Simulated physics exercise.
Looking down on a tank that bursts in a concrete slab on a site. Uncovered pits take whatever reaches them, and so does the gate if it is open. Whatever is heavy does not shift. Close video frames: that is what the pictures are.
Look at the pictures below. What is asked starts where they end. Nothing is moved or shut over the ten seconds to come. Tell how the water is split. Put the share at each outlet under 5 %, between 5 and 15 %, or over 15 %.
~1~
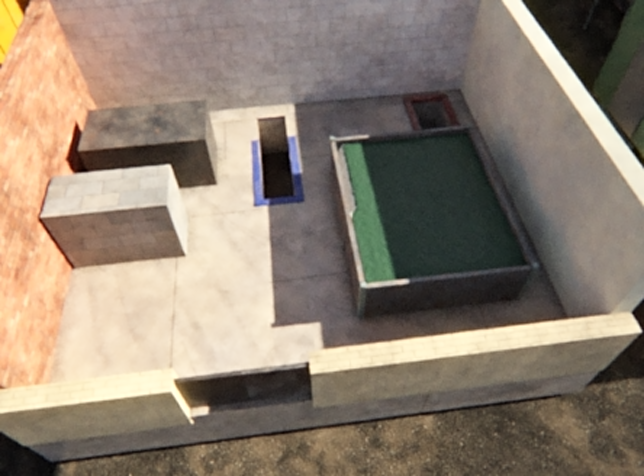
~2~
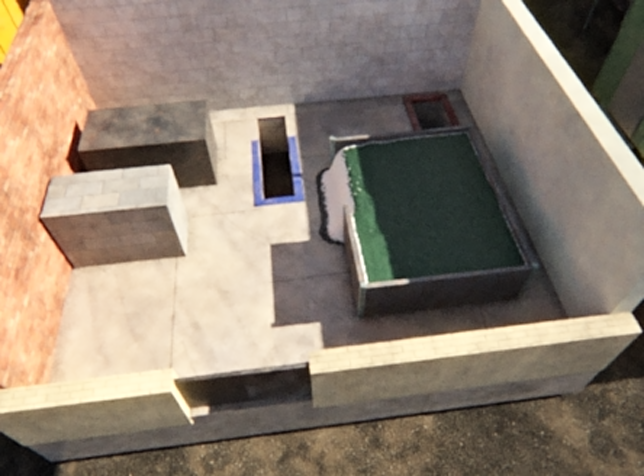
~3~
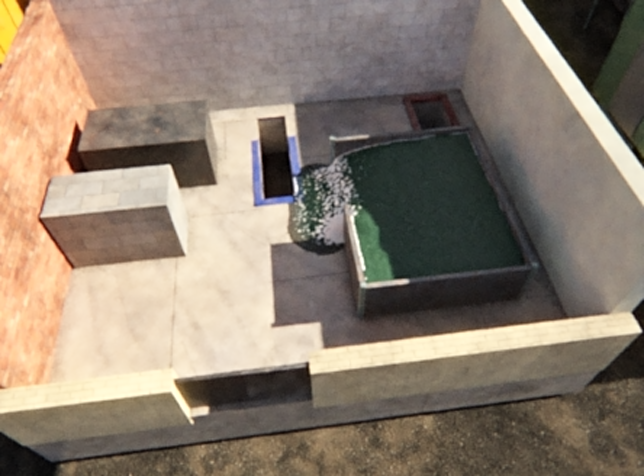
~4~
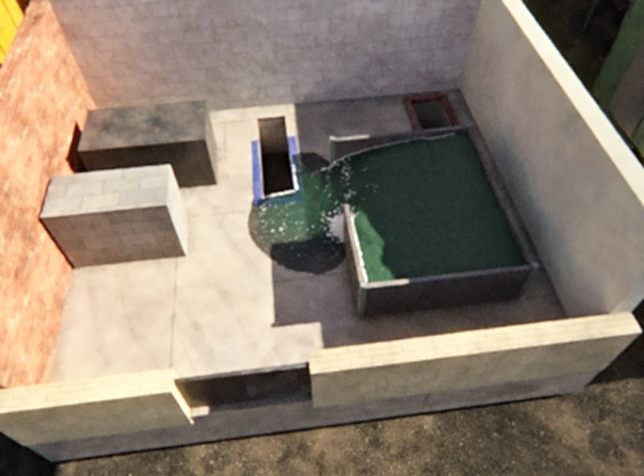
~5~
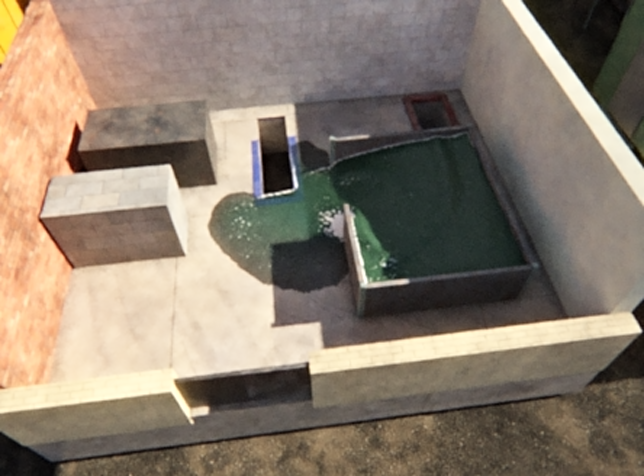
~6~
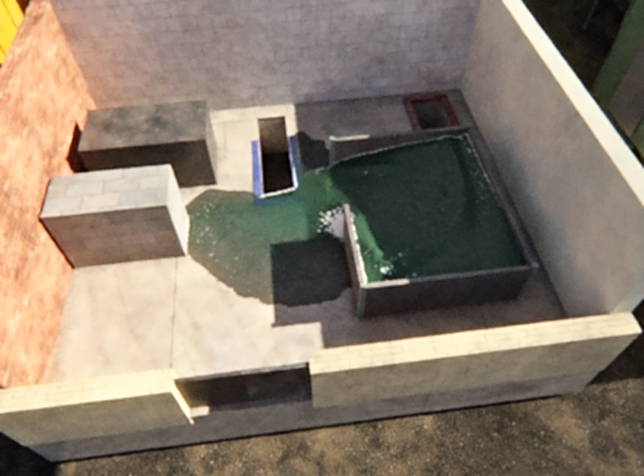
When it is over, the gate has under 5 %, the red pit has under 5 %, the blue pit has over 15 %.
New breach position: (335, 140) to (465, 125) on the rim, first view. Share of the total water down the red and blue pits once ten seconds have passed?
Parts in a hundred: Red 35, blue 35.
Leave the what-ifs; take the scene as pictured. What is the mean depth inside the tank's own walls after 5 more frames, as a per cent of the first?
Roughly 72 percent.
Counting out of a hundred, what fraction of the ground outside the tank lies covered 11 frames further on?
My guess is around 40 in a hundred.
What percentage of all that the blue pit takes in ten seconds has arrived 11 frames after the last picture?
It should be near 35 percent of the ten-second total.
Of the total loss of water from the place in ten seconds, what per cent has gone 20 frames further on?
Note - share reached: 55 %.
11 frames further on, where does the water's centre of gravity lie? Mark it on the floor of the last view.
Somewhere near (353, 230).
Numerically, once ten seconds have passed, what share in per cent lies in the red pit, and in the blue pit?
In the order asked, roughly 0 and 46 percent.
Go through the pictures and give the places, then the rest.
The first frame shows still water in the open tank at (422, 200).
In the second frame, water pours out at (341, 195) and has run to (339, 240).
In the third frame, water pours out at (341, 196) and has run to (305, 244).
In the fourth frame, water pours out at (341, 196) and has run to (257, 235).
In the fifth frame, water pours out at (341, 196) and has run to (215, 227).
In the sixth frame, water pours out at (341, 196) and has run to a hidden place.
A moment on, water covers 30 % of the floor; the gate 0 %, the red pit 0 %, the blue pit 9 %.
Next, water covers 40 % of the floor; the gate 0 %, the red pit 0 %, the blue pit 17 %.
Then, water covers 45 % of the floor; the gate 0 %, the red pit 0 %, the blue pit 25 %.
Later, water covers 70 % of the floor; the gate 0 %, the red pit 0 %, the blue pit 36 %.
In the end, water covers 75 % of the floor; the gate 0 %, the red pit 0 %, the blue pit 46 %.
